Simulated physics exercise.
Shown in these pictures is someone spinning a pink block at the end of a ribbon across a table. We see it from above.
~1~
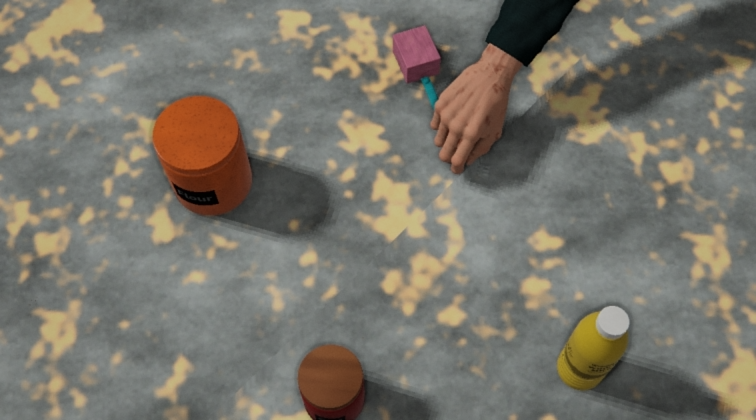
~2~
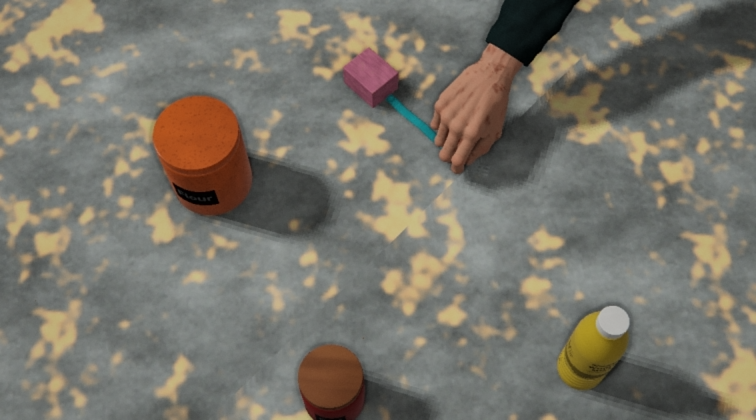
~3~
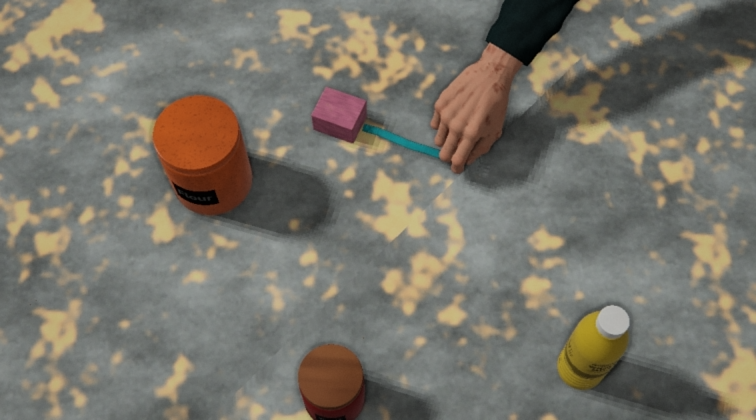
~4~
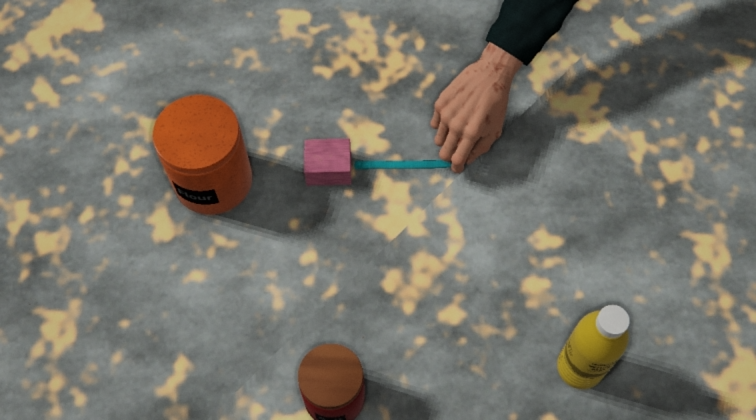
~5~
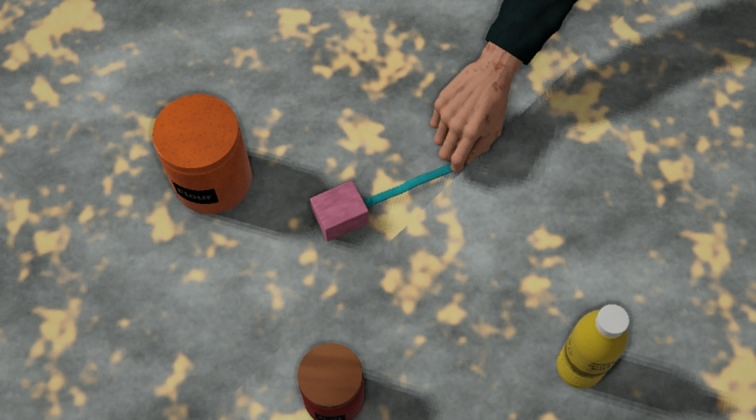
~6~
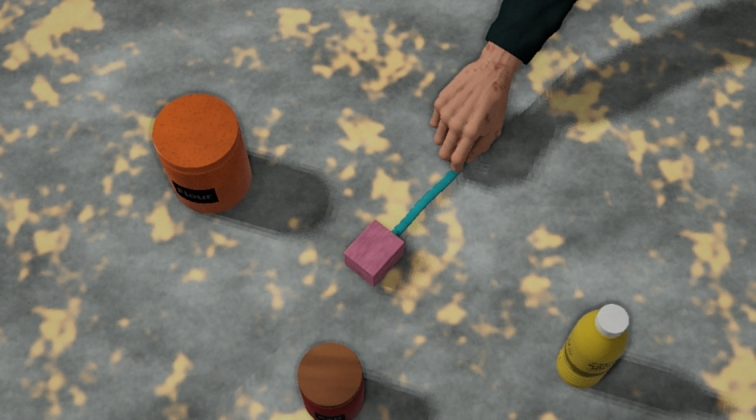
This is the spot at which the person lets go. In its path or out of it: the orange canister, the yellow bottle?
Orange canister: Out of its path; yellow bottle: In its path.
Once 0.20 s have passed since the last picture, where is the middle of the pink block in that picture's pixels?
Close to (564, 370).
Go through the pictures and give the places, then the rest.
In the first frame, pink block (417, 46); orange canister (195, 132); yellow bottle (614, 320); red jar (330, 376).
In the second frame, pink block (371, 70).
In the third frame, pink block (339, 108).
In the fourth frame, pink block (328, 155).
In the fifth frame, pink block (339, 204).
In the sixth frame, pink block (374, 248); orange canister (195, 130); yellow bottle (614, 318); red jar (330, 374); going round anticlockwise.
Then, 0.08 s after the last picture, block near (475, 312).
Then, 0.20 s after the last picture, block near (564, 370); yellow bottle pushed aside.
At rest, block near (577, 391); yellow bottle knocked over. The orange canister stays untouched and the yellow bottle gets hit.
